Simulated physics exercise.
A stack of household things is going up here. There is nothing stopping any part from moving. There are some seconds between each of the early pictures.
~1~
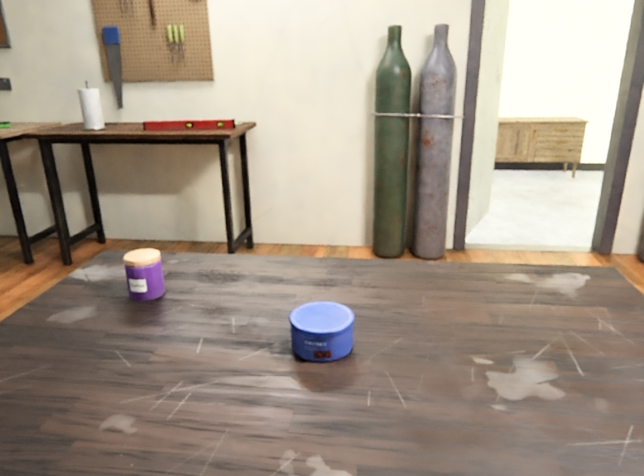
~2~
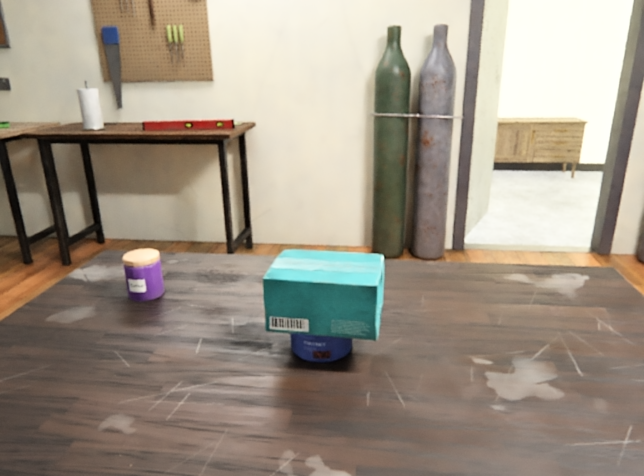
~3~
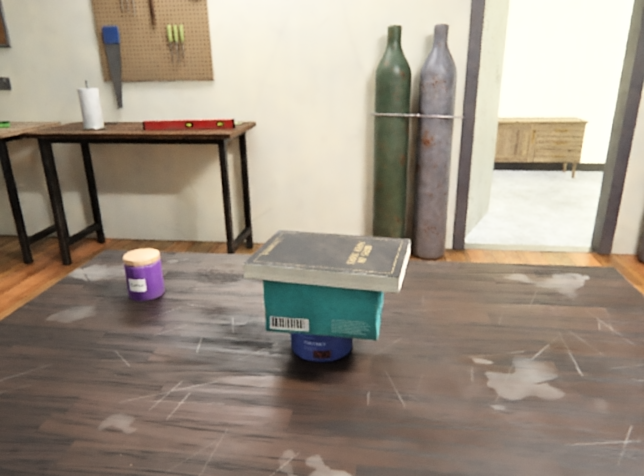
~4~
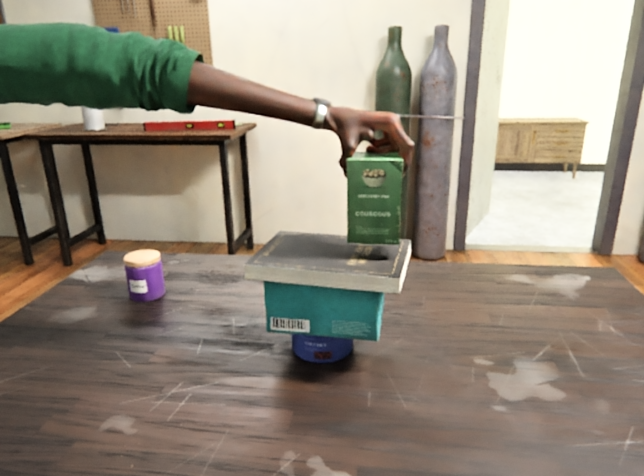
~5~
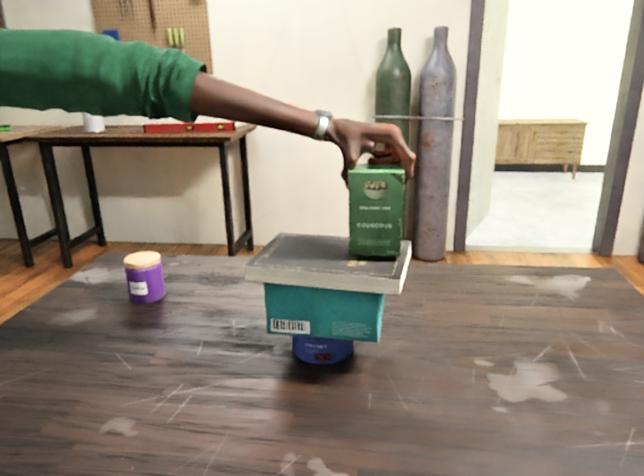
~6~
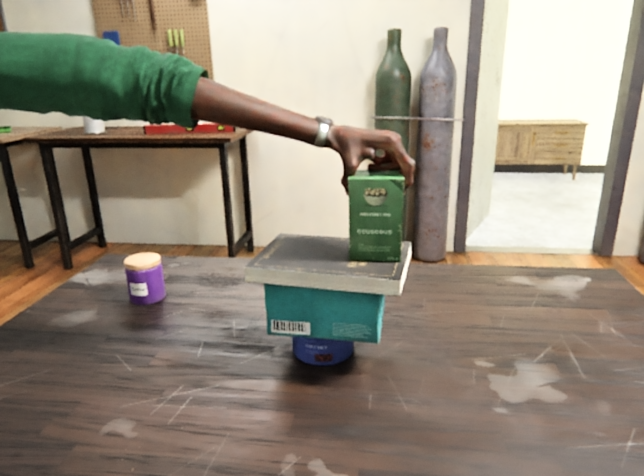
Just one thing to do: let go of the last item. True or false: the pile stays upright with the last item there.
True.
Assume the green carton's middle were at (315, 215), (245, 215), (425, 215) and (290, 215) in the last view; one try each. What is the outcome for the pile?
The pile does not fall in the first case, goes down in the second, goes down in the third and does not fall in the fourth.
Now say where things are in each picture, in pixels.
In the first picture, the last thing is not in view yet.
In the second picture, the last thing is not in view yet; purple jar (144, 275).
In the third picture, the last thing is not in view yet; turquoise box (327, 291).
The fourth picture shows on its way; green carton (374, 198); purple jar (145, 275).
The fifth picture shows on its way; green carton (376, 209); turquoise box (328, 294).
The sixth picture shows set down, still held; green carton (376, 215); purple jar (145, 278).
Then, 0.70 s on from there, no change.
Then, 2.00 s on from there, green carton resting near (378, 216).
In the end, all 5 unmoved. At the end, from the last picture's camera, green carton near (379, 216). The pile keeps its balance.
